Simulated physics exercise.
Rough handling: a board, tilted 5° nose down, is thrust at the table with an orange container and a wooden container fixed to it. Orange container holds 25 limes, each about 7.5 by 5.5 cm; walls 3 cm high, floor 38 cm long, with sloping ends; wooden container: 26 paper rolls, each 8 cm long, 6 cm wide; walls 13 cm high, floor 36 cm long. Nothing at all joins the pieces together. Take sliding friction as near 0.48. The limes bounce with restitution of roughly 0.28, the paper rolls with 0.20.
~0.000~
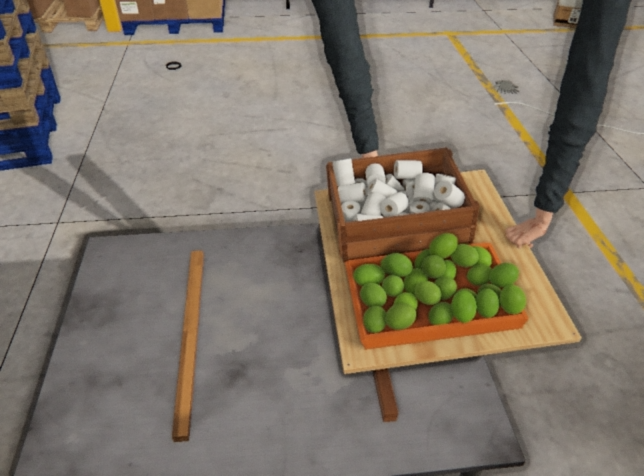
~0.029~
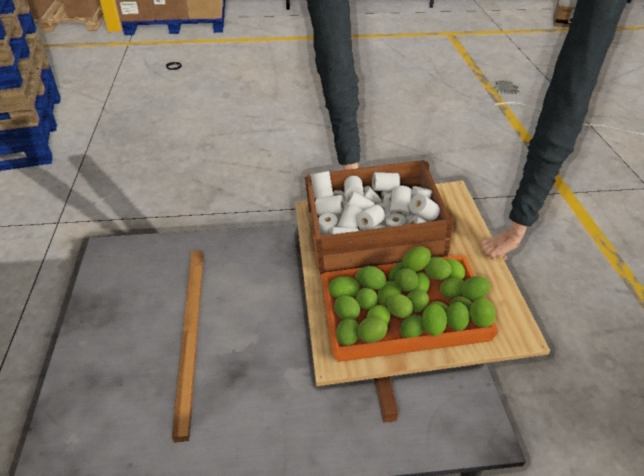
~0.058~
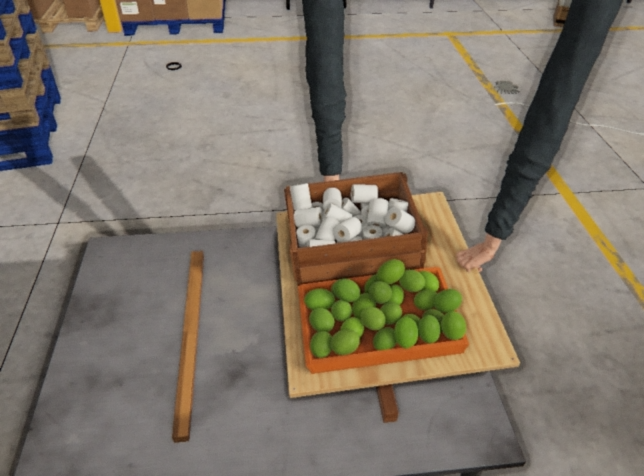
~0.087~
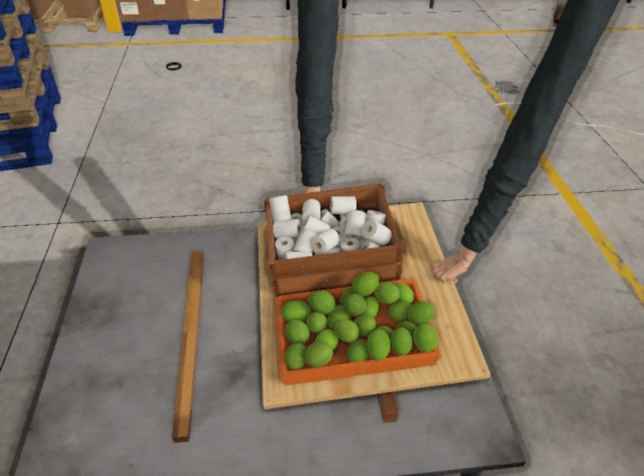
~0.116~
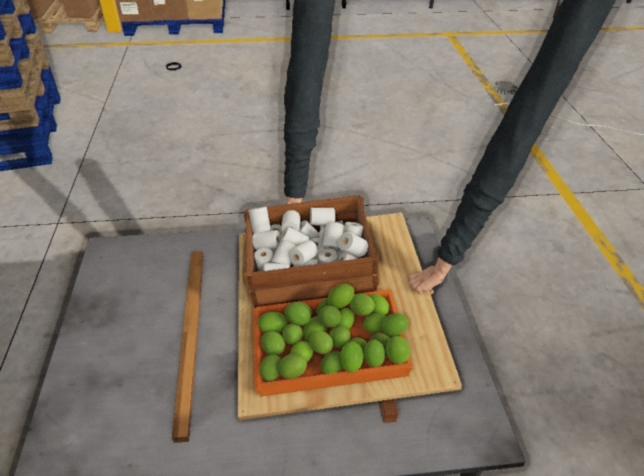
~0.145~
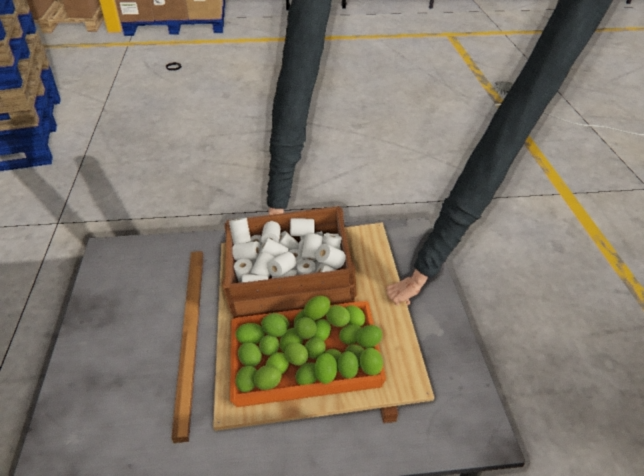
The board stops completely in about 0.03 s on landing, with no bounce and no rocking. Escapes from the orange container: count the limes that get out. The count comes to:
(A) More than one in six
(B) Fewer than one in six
The answer is A.
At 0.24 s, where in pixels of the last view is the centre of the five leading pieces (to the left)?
Near (221, 310) in pixels.
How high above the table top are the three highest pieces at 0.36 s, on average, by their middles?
Mean height: Near 18 cm.
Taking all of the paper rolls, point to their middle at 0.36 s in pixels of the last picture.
Around (254, 272) in pixels.
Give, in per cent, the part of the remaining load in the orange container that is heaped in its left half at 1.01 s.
Around 60%.
After 0.16 s, touchdown against the batten.
After 0.24 s, 0 of 25 out of the orange container and 0 of 26 out of the wooden container.
After 0.36 s, 4 of 25 out of the orange container and 0 of 26 out of the wooden container.
After 0.58 s, 7 of 25 out of the orange container and 1 of 26 out of the wooden container.
Final count (at 1.01 s), 8 of 25 out of the orange container and 1 of 26 out of the wooden container. Asked share, 8 of 25, 32 per cent.
